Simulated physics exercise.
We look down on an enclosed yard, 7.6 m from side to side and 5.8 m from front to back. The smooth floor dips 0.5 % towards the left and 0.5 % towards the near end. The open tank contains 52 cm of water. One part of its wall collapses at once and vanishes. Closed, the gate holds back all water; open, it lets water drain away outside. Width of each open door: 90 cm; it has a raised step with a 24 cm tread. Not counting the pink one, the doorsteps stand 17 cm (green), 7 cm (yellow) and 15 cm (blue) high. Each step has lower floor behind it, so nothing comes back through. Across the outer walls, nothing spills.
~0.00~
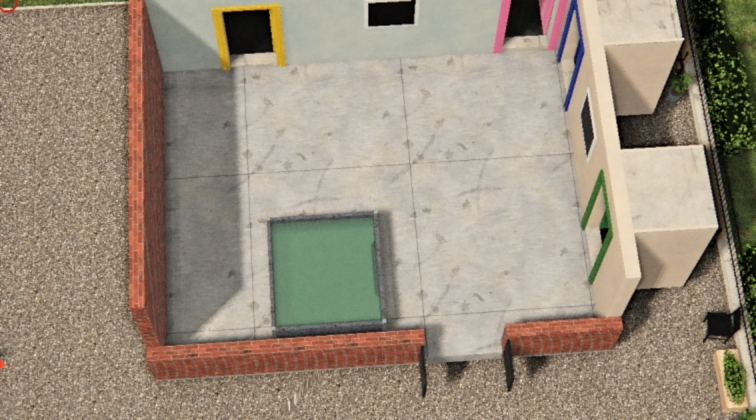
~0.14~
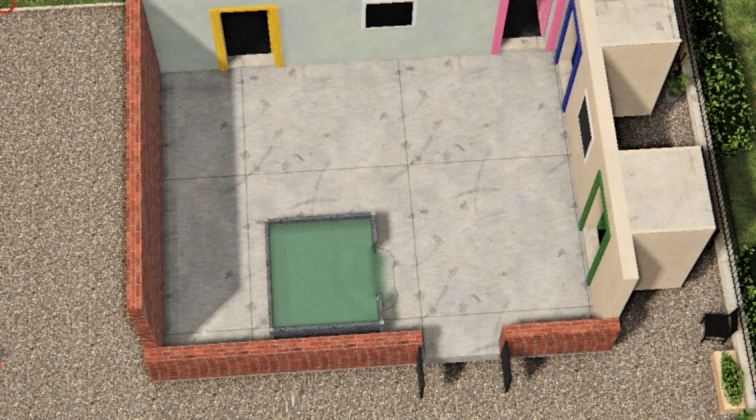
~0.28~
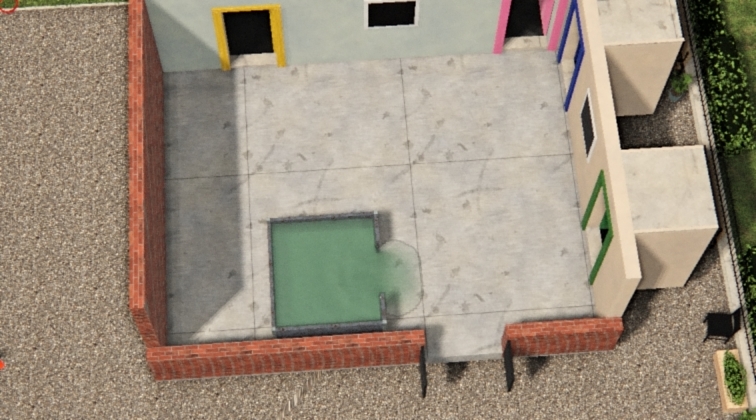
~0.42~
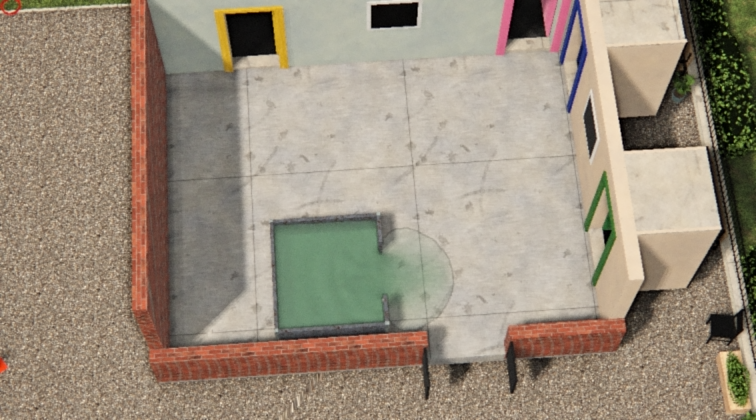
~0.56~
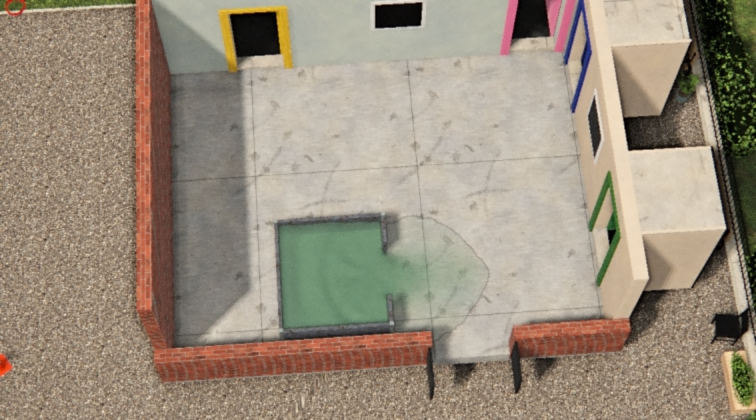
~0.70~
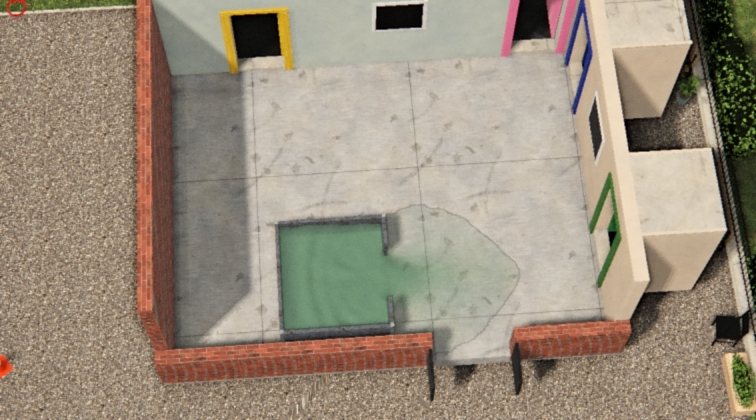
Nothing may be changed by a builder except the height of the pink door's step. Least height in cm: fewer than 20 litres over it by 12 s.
Approx. 8.5 cm.
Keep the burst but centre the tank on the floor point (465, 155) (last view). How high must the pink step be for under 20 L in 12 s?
Then roughly 20 cm.
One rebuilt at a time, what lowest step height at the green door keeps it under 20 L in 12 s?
For green: Close to 13.5 cm.
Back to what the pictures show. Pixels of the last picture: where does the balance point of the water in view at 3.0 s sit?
Centre of mass: About (428, 270) px.
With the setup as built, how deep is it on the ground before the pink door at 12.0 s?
It comes to about 4.0 centimetres deep.
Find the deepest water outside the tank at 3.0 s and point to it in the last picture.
At about pixel (566, 338).
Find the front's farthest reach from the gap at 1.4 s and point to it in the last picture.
Pixel close to (601, 297).
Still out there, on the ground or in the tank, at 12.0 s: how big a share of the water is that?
Something near 82 out of a hundred parts.
After 1.4 s water covers 25 % of the floor, deepest (28 cm) near (397, 282); it has not reached the pink door.
After 3.0 s water covers 35 % of the floor, deepest (23 cm) near (566, 338); it has not reached the pink door.
After 12.0 s water covers 85 % of the floor, deepest (7 cm) near (173, 127); 4 cm at the pink door, 2 litres in over its 11 cm step.
At the pink door as built, the water arrived by 3.6 s and peaked near 13 cm at 4.4 s.
With a step of 7 cm, 38 litres would have come in within the 12 s; with 9.5 cm, 9 litres. So under 20 litres takes about 8.5 cm.
